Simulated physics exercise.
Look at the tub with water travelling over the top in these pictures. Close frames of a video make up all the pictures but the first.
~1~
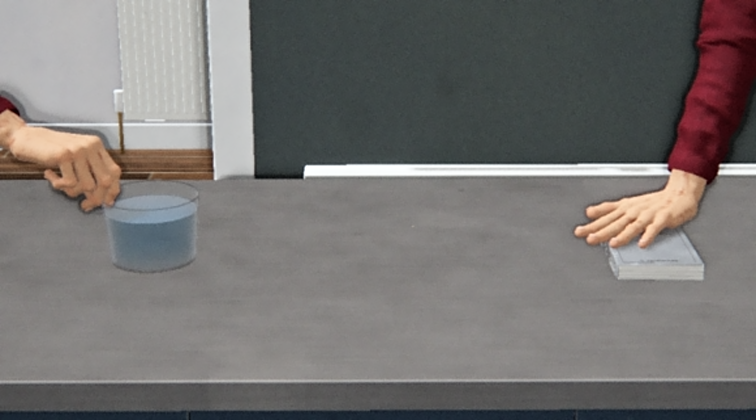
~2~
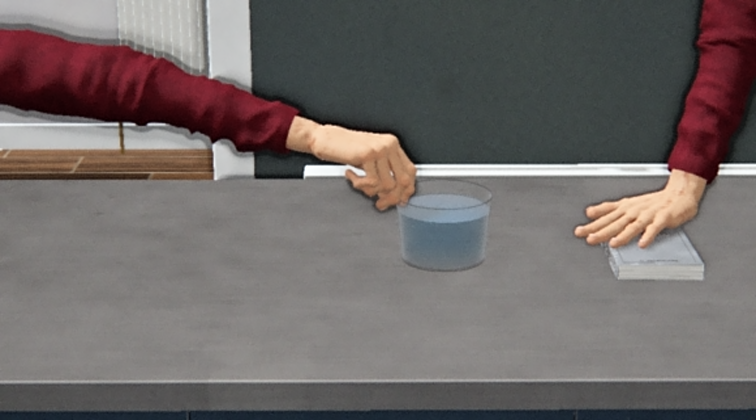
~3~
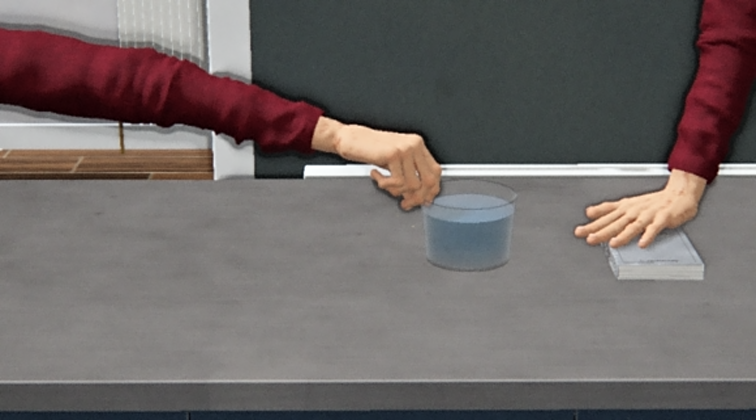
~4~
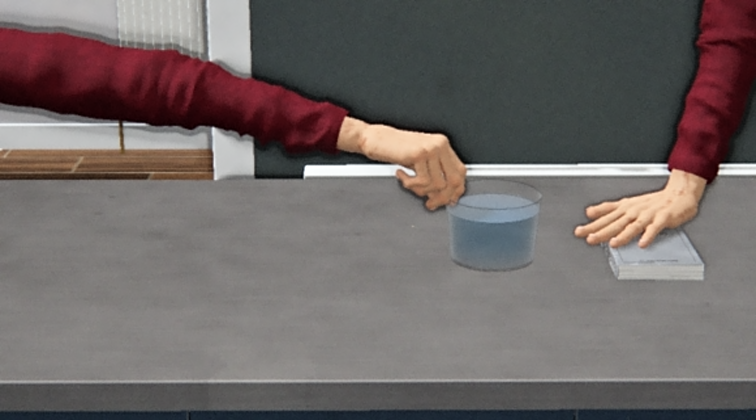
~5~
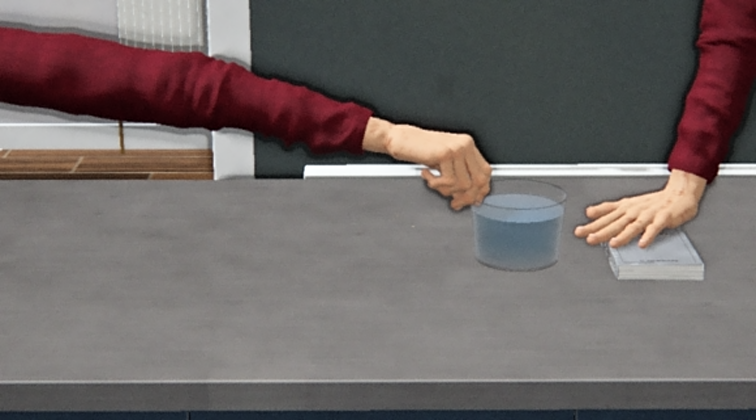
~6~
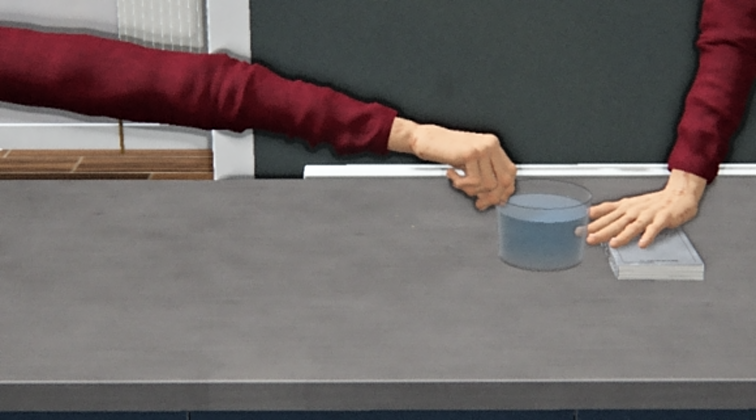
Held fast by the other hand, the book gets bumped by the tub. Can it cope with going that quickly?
I'd say there will be a mess to clean up.
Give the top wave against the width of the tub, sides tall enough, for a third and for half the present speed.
About 10 and 15 per cent.
Soon after, the tub meets the book.
Later, the water surges up the wall; some has gone over its rim.
In the end, the tub stands at the book; some has gone over its rim.
